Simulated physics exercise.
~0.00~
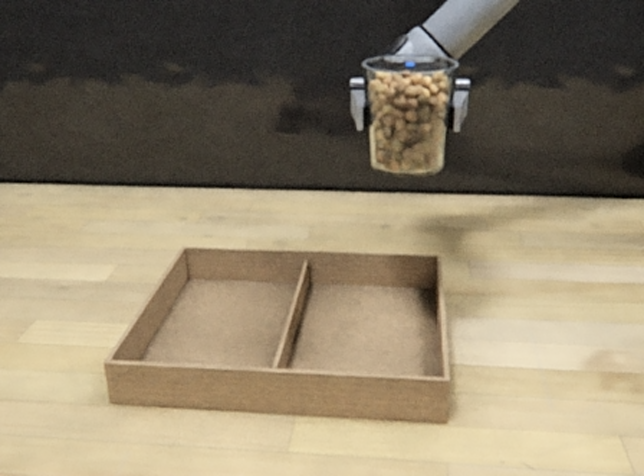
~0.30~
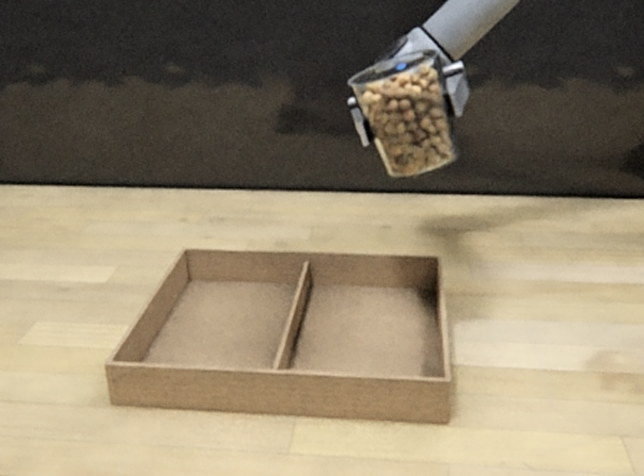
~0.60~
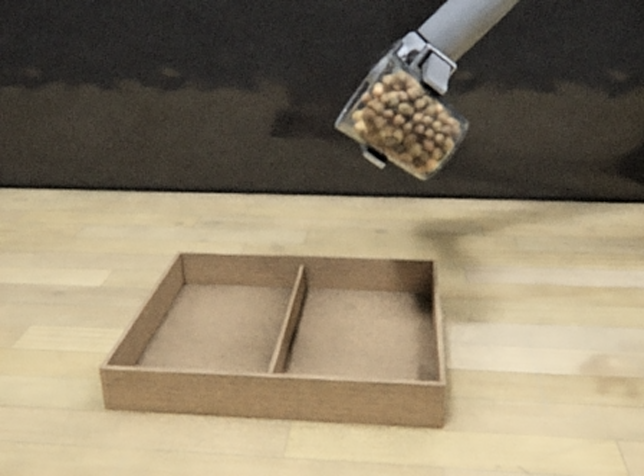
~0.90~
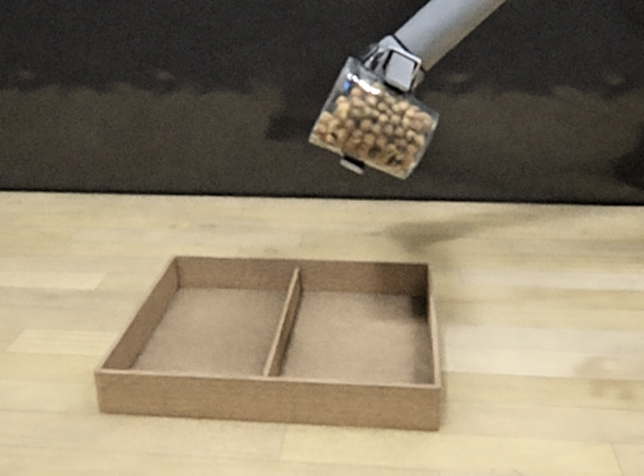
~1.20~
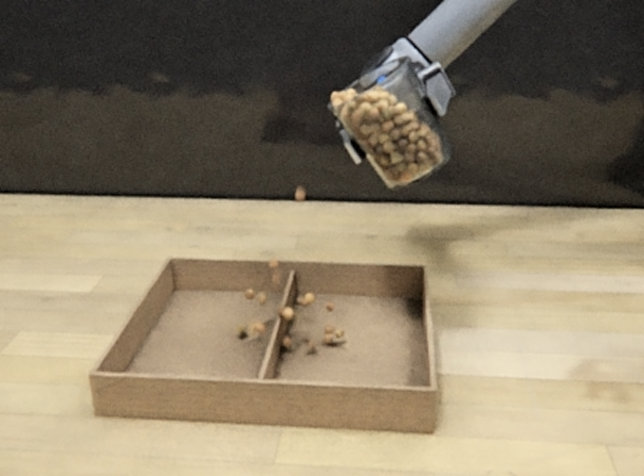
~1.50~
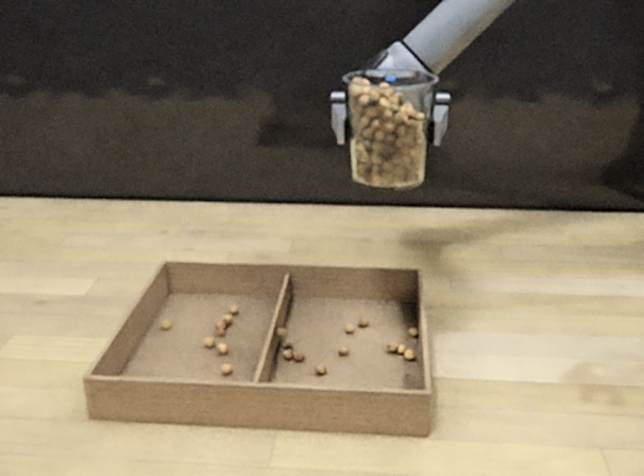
A robot arm tips a clear tumbler, spills some chickpeas into a divided tray, and rights it.
